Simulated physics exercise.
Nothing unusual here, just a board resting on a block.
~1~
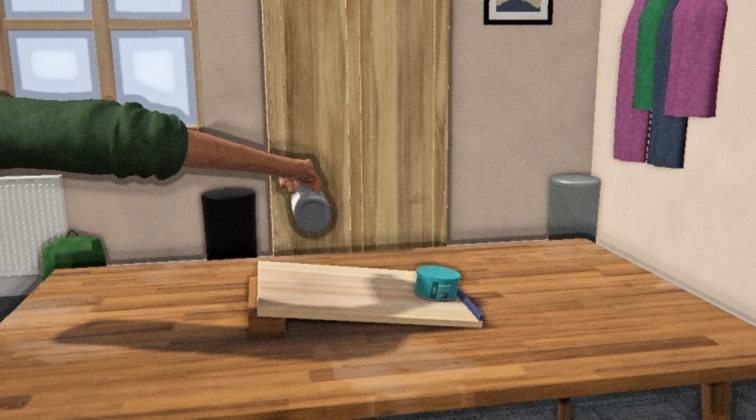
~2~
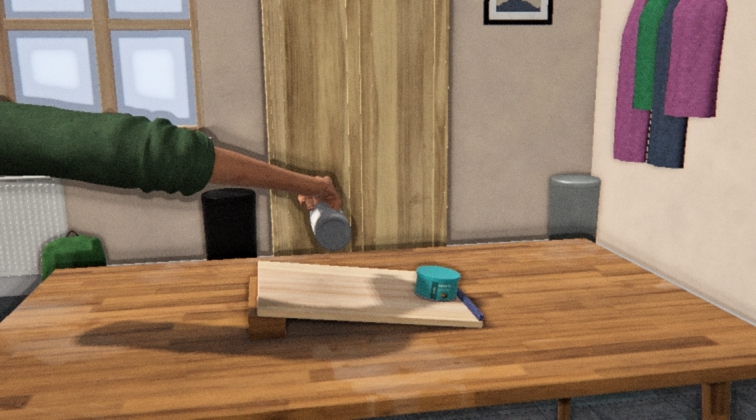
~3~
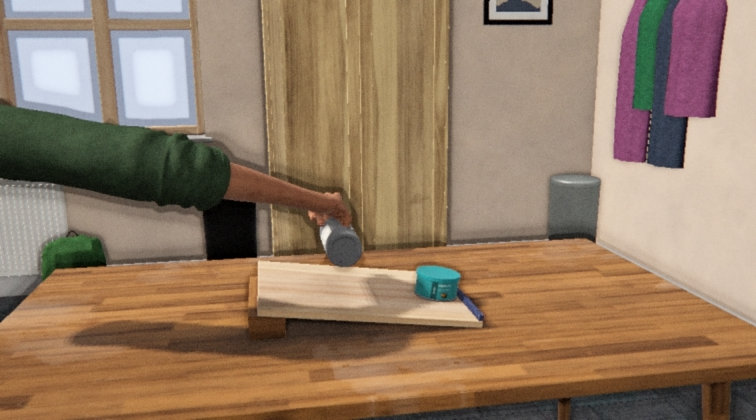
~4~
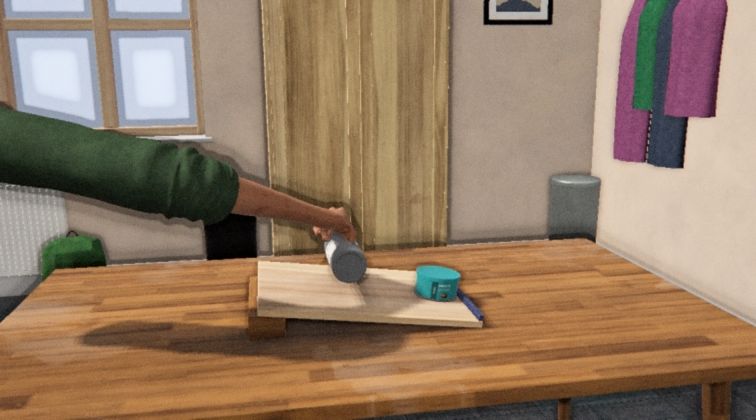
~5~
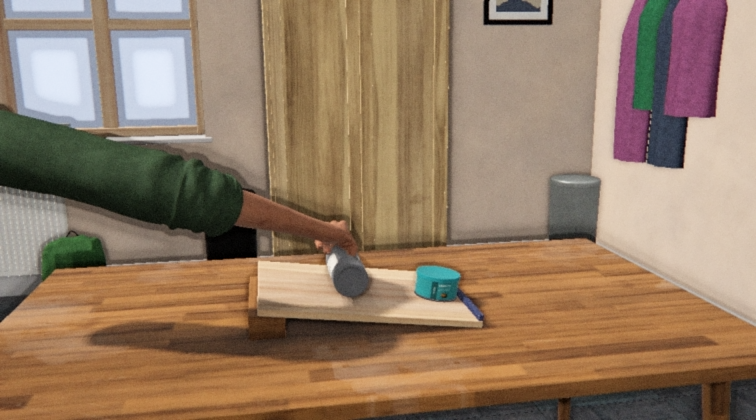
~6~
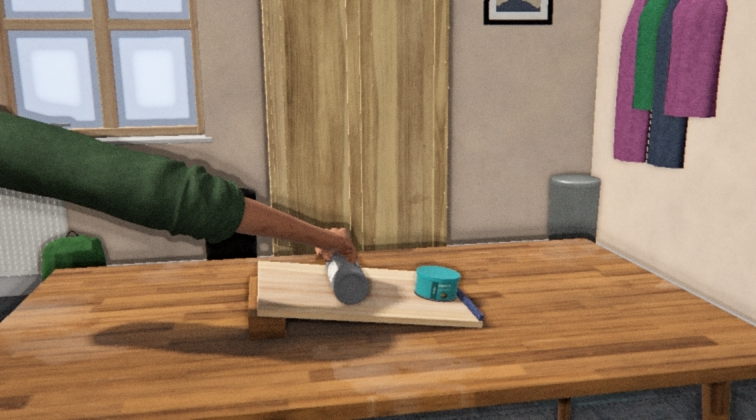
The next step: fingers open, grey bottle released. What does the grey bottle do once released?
The grey bottle moves down the slope.
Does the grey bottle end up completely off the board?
Still on top.
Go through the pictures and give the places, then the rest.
In the first picture, still above its spot; grey bottle (309, 204); turquoise tub (437, 284).
In the second picture, still above its spot; grey bottle (328, 221); turquoise tub (437, 284).
In the third picture, still above its spot; grey bottle (338, 236); turquoise tub (437, 284).
In the fourth picture, still above its spot; grey bottle (343, 251); turquoise tub (437, 284).
In the fifth picture, still above its spot; grey bottle (344, 264); turquoise tub (437, 284).
In the sixth picture, set down, still held; grey bottle (344, 272); turquoise tub (437, 284).
Then, 0.40 s later than the last frame, grey bottle moved a little near (360, 273).
Then, 0.50 s later than the last frame, grey bottle moved about its own width near (372, 274).
Then, 0.70 s later than the last frame, grey bottle moved well along near (400, 276).
Then, 0.90 s later than the last frame, grey bottle resting near (400, 276).
When it is over, moved from the start, grey bottle; turquoise tub as before. End places, in pixels of the last picture, grey bottle near (400, 275). The grey bottle runs down the board.
